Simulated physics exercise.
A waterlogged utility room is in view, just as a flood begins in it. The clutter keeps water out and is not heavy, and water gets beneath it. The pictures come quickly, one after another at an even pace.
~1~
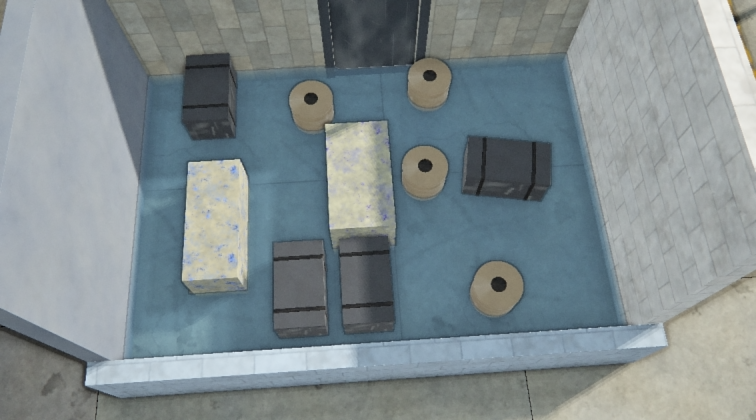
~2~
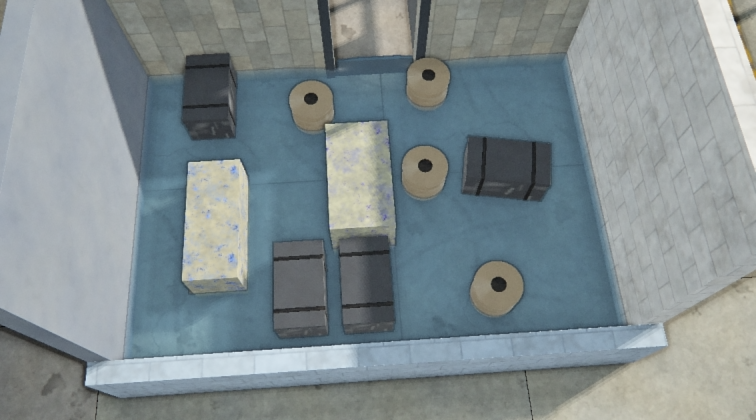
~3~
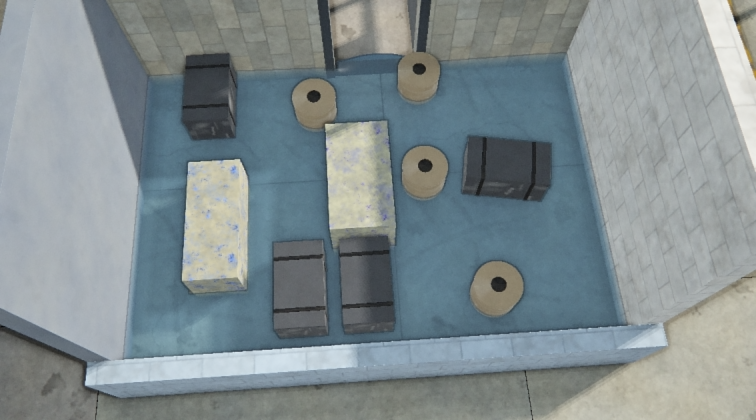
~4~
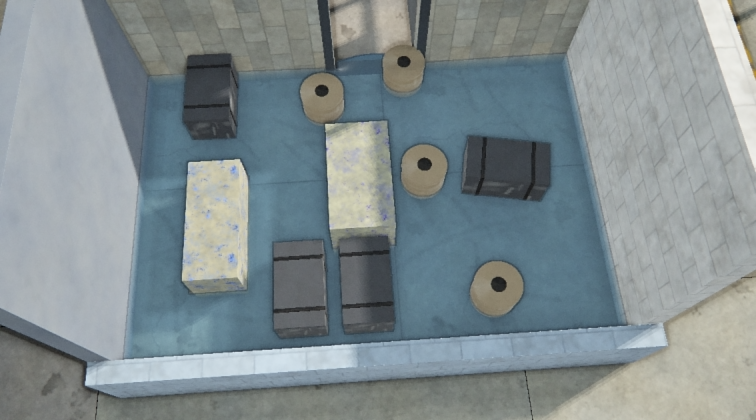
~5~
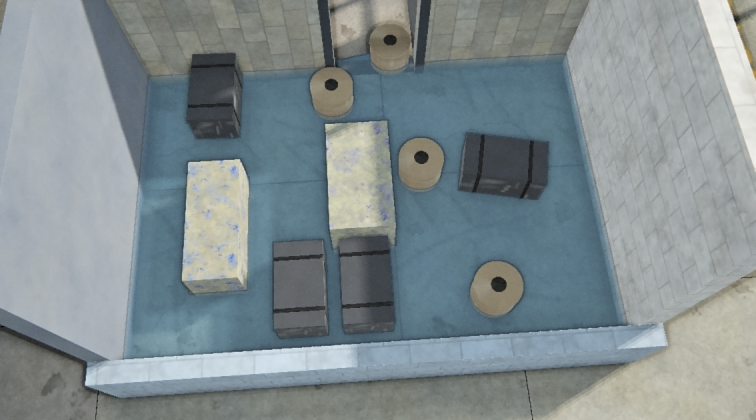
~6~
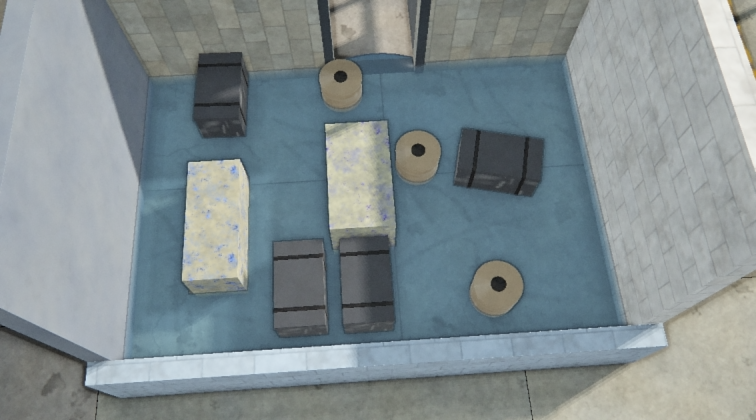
Two tan tubs drifted toward the doorway after its dark door opened, and one slipped out through it while the other neared the opening; another tub and two dark crates shifted slightly.
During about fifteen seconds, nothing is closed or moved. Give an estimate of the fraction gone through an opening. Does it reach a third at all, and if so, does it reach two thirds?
Yes, but not two thirds.
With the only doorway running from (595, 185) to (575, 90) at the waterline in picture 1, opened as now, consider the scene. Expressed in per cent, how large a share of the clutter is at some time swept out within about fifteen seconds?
I'd call it 60 per cent.
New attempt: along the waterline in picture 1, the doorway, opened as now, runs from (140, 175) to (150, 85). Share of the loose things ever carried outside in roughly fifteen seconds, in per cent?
Estimate: Near 50 per cent.
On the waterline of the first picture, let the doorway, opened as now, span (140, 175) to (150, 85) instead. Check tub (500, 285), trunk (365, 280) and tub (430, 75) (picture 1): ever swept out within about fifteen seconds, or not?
Retained, retained, lost.
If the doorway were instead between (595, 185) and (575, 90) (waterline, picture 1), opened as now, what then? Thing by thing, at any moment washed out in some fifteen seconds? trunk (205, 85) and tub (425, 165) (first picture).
One by one, that comes to still there, then got out.
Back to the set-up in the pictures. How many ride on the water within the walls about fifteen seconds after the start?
I count 3.
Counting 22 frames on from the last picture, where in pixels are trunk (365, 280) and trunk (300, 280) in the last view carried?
About (399, 284) and (304, 227).
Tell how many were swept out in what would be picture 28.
The count is 4.
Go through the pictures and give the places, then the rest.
A tub at (311, 99) floats; a tub at (425, 166), afloat; 0 of 8 have shifted, in the first frame.
A tub at (311, 99), afloat; a tub at (425, 166), afloat; 0 of 8 have shifted, in the second frame.
A tub at (314, 97), afloat, close to its start; a tub at (425, 166) floats; 1 of 8 have shifted, in the third frame.
A tub at (322, 91) floats, close to its start; a tub at (425, 165), afloat; 2 of 8 have shifted, in the fourth frame.
A tub at (331, 85) floats, close to its start; a tub at (421, 158) floats, close to its start; 4 of 8 have shifted, in the fifth frame.
A tub at (341, 77) floats, a stride from its start; a tub at (418, 150), afloat, close to its start; 5 of 8 have shifted, in the sixth frame.
A moment on, 2 of 8 are out; 6 afloat.
Next, 3 of 8 are out; 5 afloat.
Later, 4 of 8 are out; 4 afloat.
In the end, 5 of 8 are out; 3 afloat.
